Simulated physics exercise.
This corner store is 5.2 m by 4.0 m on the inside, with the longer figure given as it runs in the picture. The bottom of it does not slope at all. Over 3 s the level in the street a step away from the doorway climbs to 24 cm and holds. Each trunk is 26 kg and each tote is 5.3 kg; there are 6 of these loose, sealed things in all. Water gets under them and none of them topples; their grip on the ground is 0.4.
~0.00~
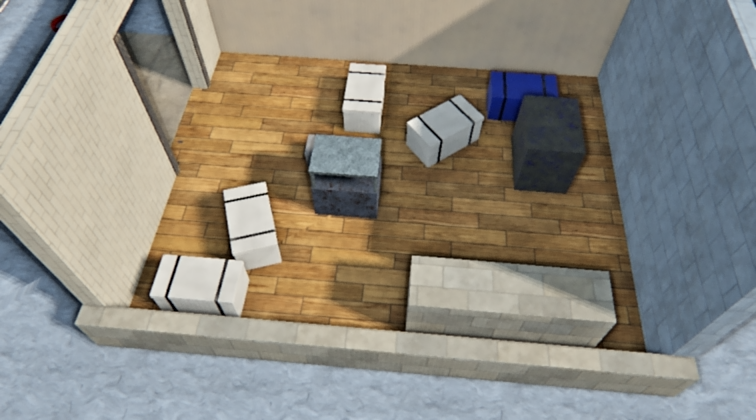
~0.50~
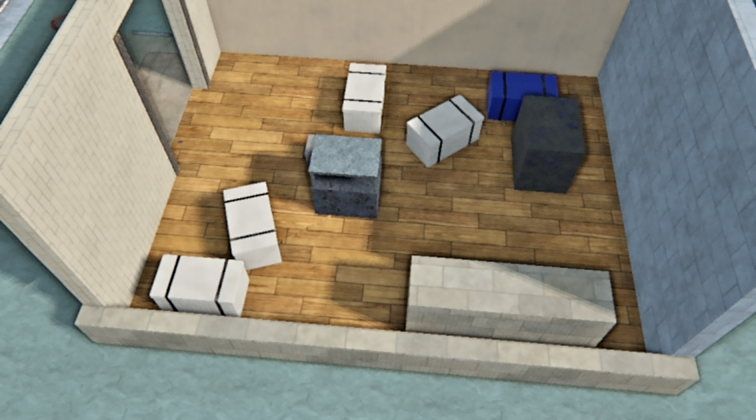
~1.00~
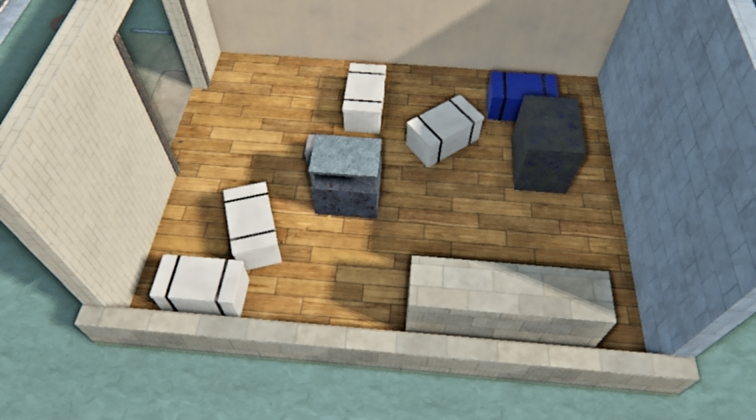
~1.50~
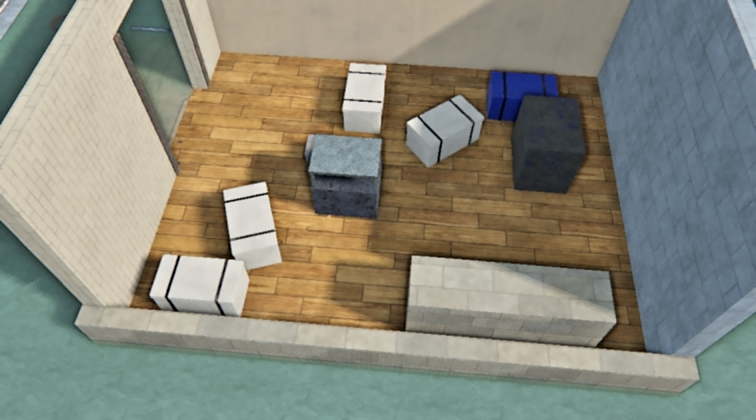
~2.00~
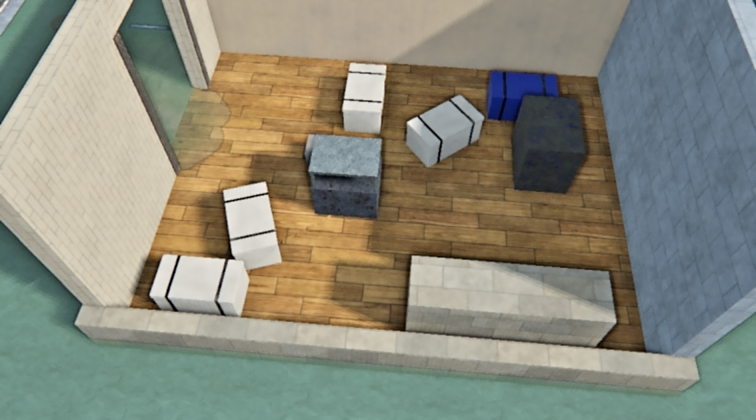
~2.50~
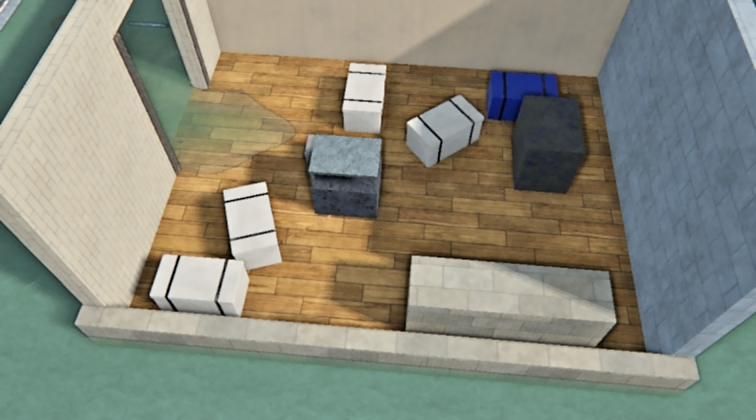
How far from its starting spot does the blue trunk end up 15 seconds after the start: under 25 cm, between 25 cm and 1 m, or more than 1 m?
I'd say it gets moved far off.
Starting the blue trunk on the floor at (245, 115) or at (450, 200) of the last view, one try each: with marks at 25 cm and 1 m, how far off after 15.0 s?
Try one - it is swept a long way; try two - it is swept a long way.
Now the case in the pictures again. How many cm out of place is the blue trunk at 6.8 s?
Shift by then: About 40 cm.
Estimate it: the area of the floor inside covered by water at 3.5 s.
Close to 4.5 m2, I'd say.
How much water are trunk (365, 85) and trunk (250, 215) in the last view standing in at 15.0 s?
18 and 12 cm.
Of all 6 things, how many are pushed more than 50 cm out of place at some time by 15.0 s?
I count 6 of them.
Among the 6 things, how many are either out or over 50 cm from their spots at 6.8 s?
By my reckoning, 3.
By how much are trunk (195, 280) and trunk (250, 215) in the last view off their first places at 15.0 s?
Respectively 80 and 80 cm.
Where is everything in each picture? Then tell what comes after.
In the first frame, the blue trunk at (524, 86) rests on the ground; water covers 0.0 m2; 0 of 6 have shifted.
In the second frame, the blue trunk at (524, 86) rests on the ground; 0.0 m2 under water; 0 of 6 have shifted.
In the third frame, the blue trunk at (524, 86), on the bottom; water covers 0.0 m2; 0 of 6 have shifted.
In the fourth frame, the blue trunk at (524, 86) rests on the ground; 0.0 m2 under water; 0 of 6 have shifted.
In the fifth frame, the blue trunk at (524, 86), on the bottom; water covers 0.4 m2; 0 of 6 have shifted.
In the sixth frame, the blue trunk at (524, 86) rests on the ground; 1.2 m2 under water; 0 of 6 have shifted.
After 3.5 s the blue trunk is near (524, 86), 0.0 m from its start, aground; 0 afloat.
After 6.8 s the blue trunk is near (559, 91), 0.4 m from its start, aground; 2 afloat.
After 11.0 s the blue trunk is near (586, 196), 1.7 m from its start, afloat; 4 afloat.
After 15.0 s the blue trunk is near (375, 237), 2.9 m from its start, afloat; 6 afloat.
